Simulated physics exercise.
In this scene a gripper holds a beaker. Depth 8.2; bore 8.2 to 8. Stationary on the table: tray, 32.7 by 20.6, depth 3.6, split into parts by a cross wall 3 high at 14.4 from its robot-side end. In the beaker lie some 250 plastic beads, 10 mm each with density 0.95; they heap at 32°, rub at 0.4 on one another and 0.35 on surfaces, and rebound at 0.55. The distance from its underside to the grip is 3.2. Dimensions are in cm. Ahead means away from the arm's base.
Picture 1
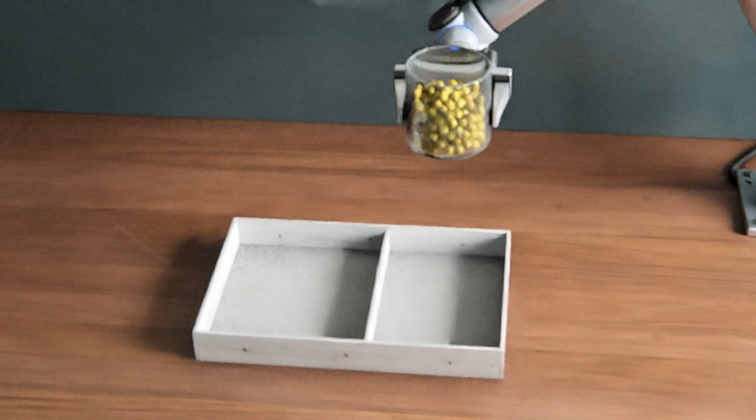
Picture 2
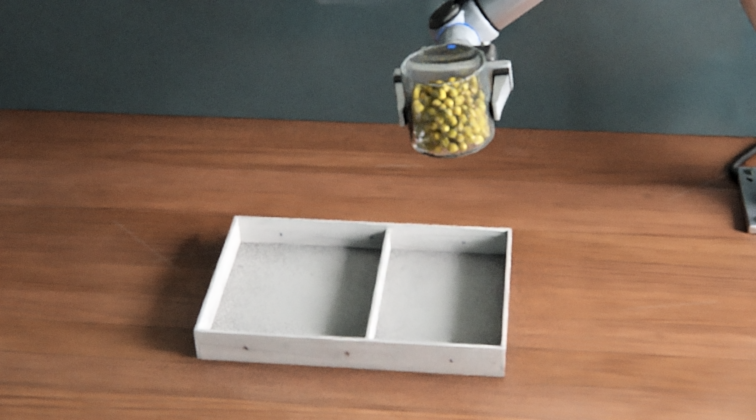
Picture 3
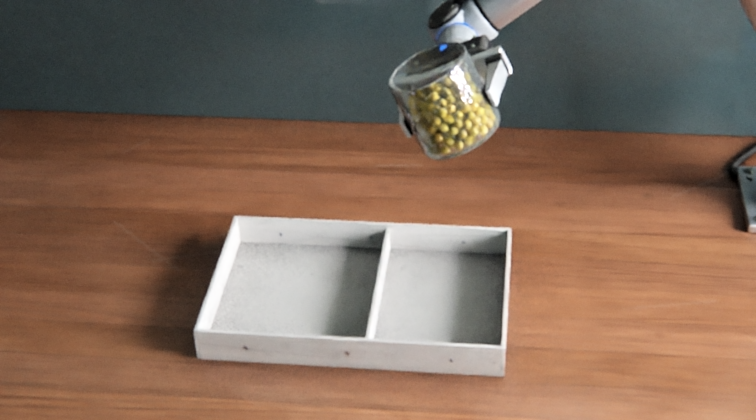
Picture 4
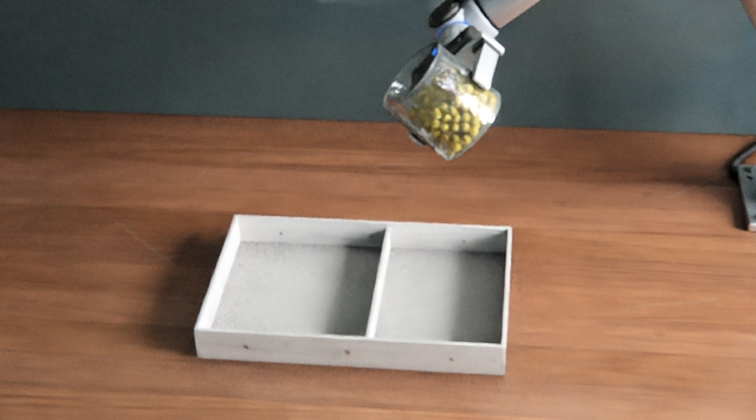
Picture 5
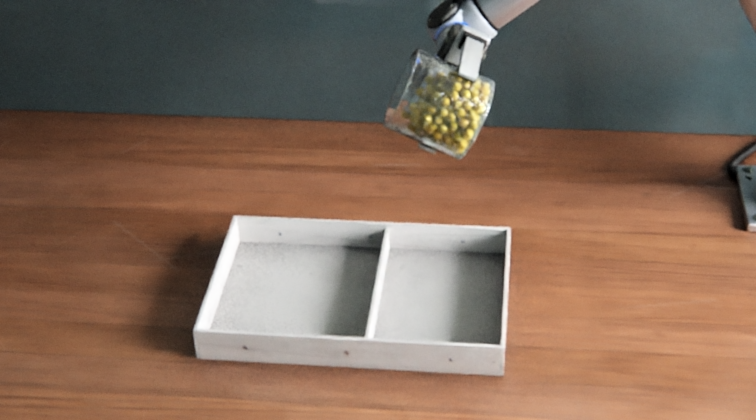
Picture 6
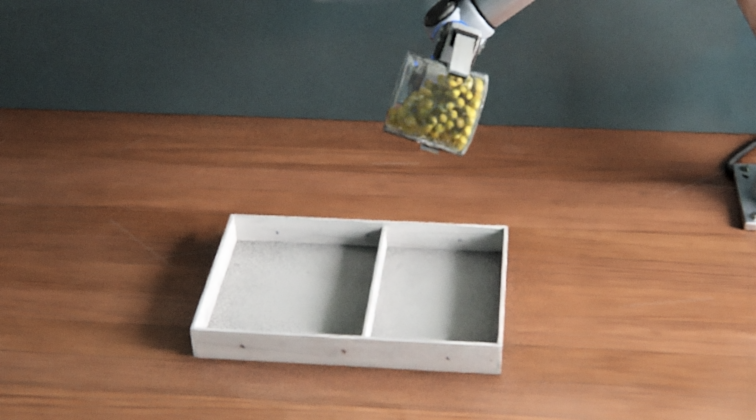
A robot gripper held a clear beaker of yellow beads above a wooden table and steadily tilted it well over, while a pale, two-part tray sat empty below.
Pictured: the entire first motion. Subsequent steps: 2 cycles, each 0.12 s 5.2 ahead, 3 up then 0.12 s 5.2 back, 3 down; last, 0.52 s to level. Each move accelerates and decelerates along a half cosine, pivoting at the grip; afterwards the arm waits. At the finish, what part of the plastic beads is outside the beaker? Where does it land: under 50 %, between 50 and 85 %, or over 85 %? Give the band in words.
It falls in the band over 85 %.
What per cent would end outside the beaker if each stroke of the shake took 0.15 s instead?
Roughly 75 percent would.
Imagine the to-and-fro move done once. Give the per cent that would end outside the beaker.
Then roughly 80 percent.
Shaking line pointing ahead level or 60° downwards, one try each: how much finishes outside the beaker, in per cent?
Try one gives about 75 in a hundred, try two about 15 in a hundred.
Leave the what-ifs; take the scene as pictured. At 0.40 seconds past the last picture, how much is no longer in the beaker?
I'd put it at some 80 per cent at that point.
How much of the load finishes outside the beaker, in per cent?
Close to 95 in a hundred.
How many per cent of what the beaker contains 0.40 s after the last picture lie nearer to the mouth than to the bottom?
Around 85 percent.
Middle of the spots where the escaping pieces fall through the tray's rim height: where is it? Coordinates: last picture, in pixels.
Roughly at (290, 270).
Then, 0.40 s after the last picture, tilted 72° forward, highest piece 31 above the table; 190 in the far-side part, 51 in the beaker, 4 in the robot-side part, 2 on the table or floor, 5 in flight or on a rim.
Then, 0.80 s after the last picture, tilted 23° forward, highest piece 25 above the table; 227 in the far-side part, 13 in the beaker, 6 in the robot-side part, 5 on the table or floor, 1 in flight or on a rim.
Then, 1.20 s after the last picture, level, highest piece 26 above the table; 227 in the far-side part, 13 in the beaker, 6 in the robot-side part, 6 on the table or floor.
Then, 2.25 s after the last picture, level, highest piece 26 above the table; 227 in the far-side part, 13 in the beaker, 6 in the robot-side part, 6 on the table or floor.
Final count, 227 in the far-side part, 13 in the beaker, 6 in the robot-side part, 6 on the table or floor. That is 95 % outside the beaker.
